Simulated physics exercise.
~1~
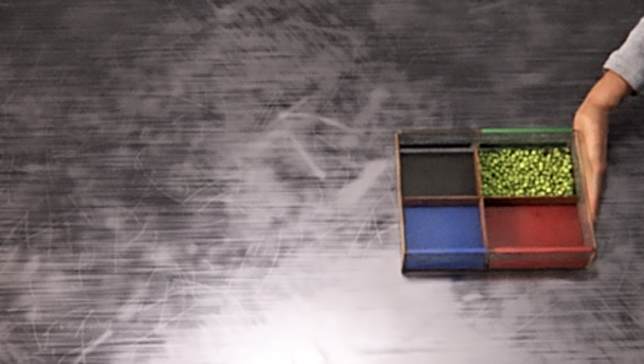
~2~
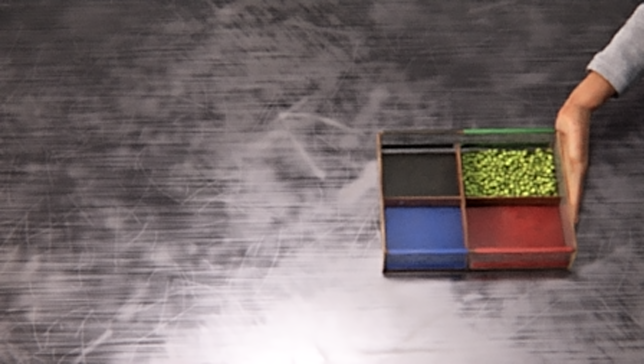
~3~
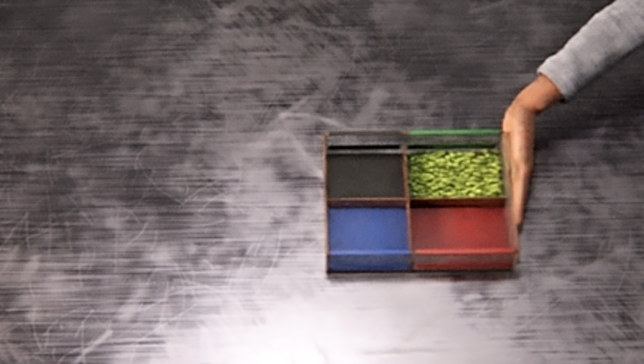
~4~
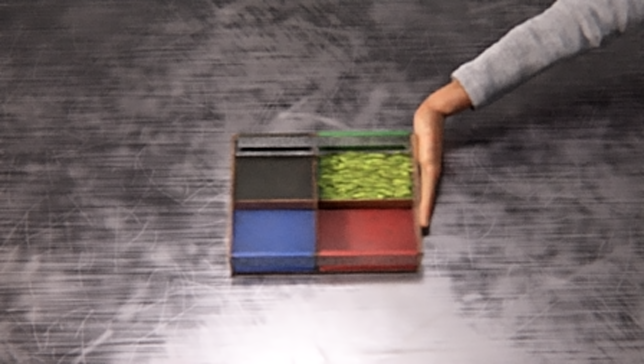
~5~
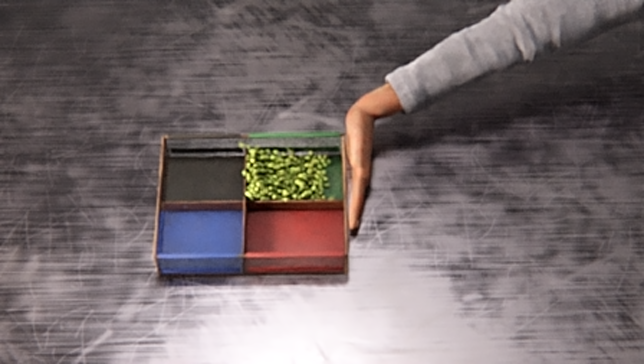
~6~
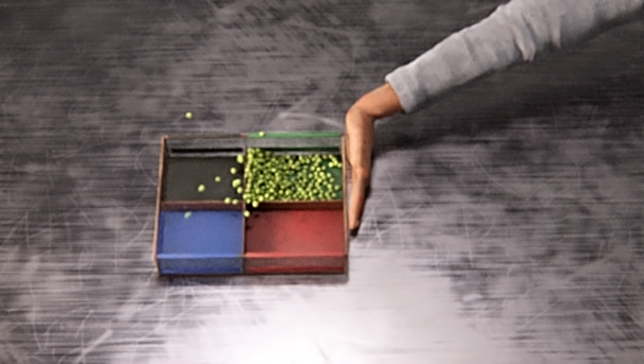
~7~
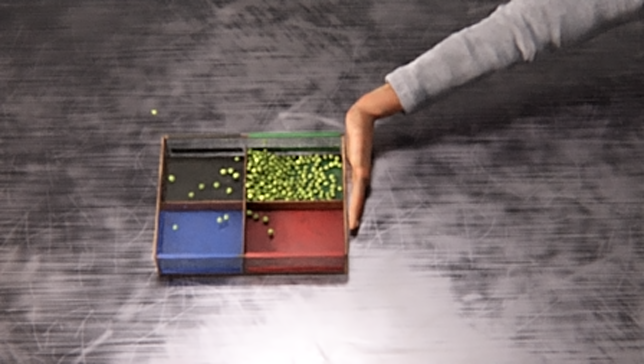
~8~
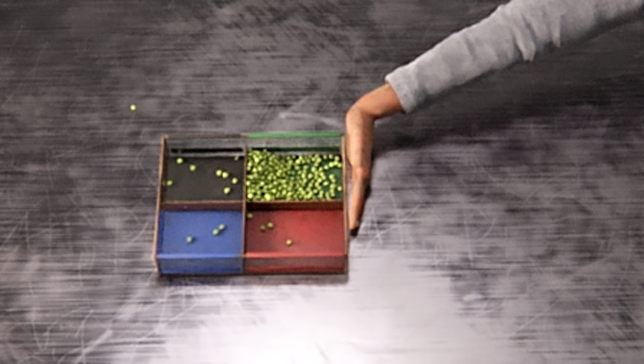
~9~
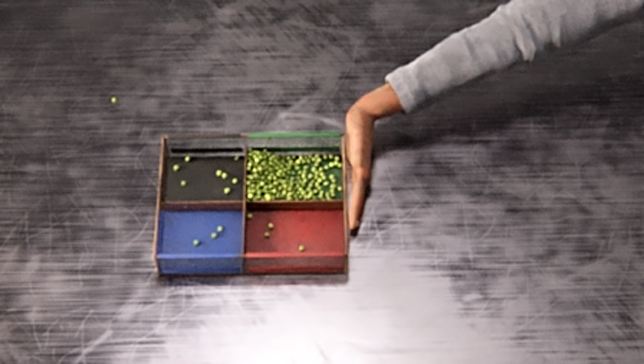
A shallow tray split into four compartments, black, green, blue and red, sits at the right on a scratched, dark grey surface seen from above. Bright green peas fill the upper-right green section, and a hand in a grey sleeve presses against the tray's right side. The hand pushes the tray steadily leftward, then stops left of the middle. The peas surge left as it halts, and some spill over the partitions. A few scatter into the black, blue and red sections, while one rolls away outside to the left, and most remain in the green one.
